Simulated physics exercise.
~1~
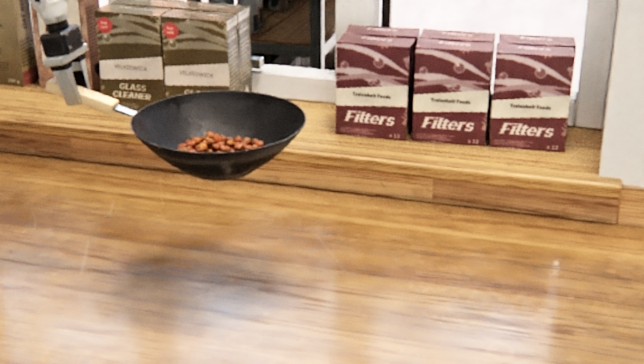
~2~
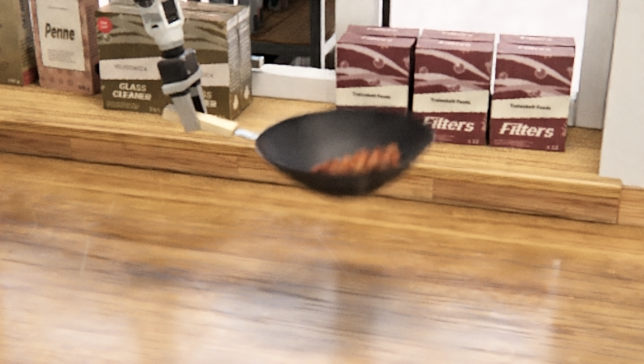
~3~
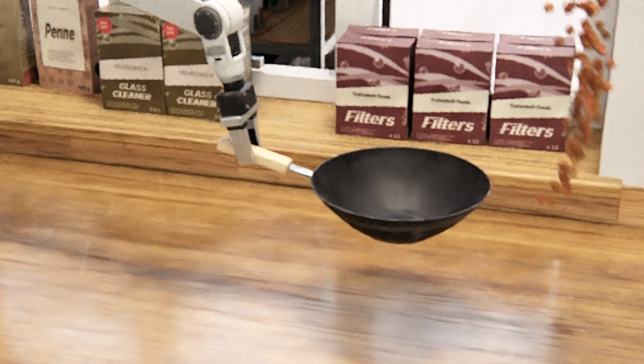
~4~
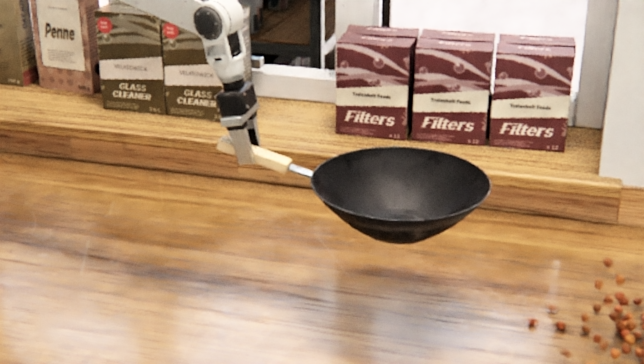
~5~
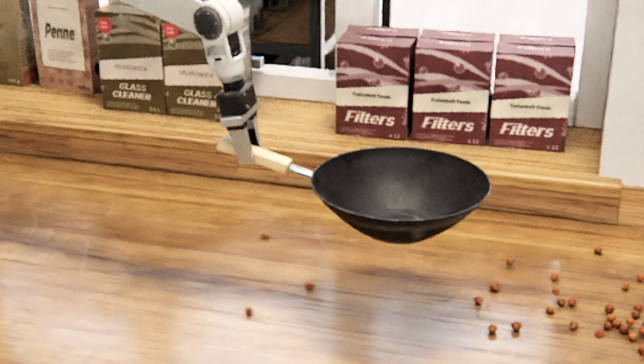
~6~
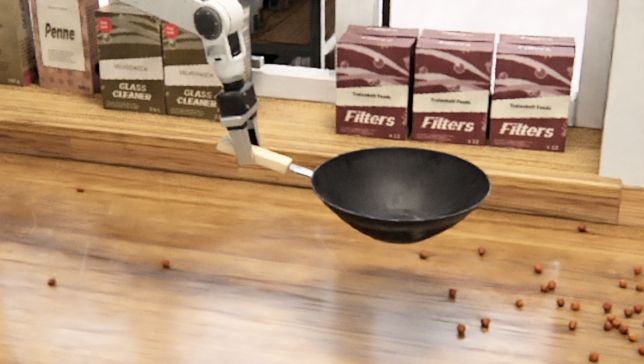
A robot arm swinging a black wok to the right, flinging all its reddish-brown nuts out to scatter across the wooden table.
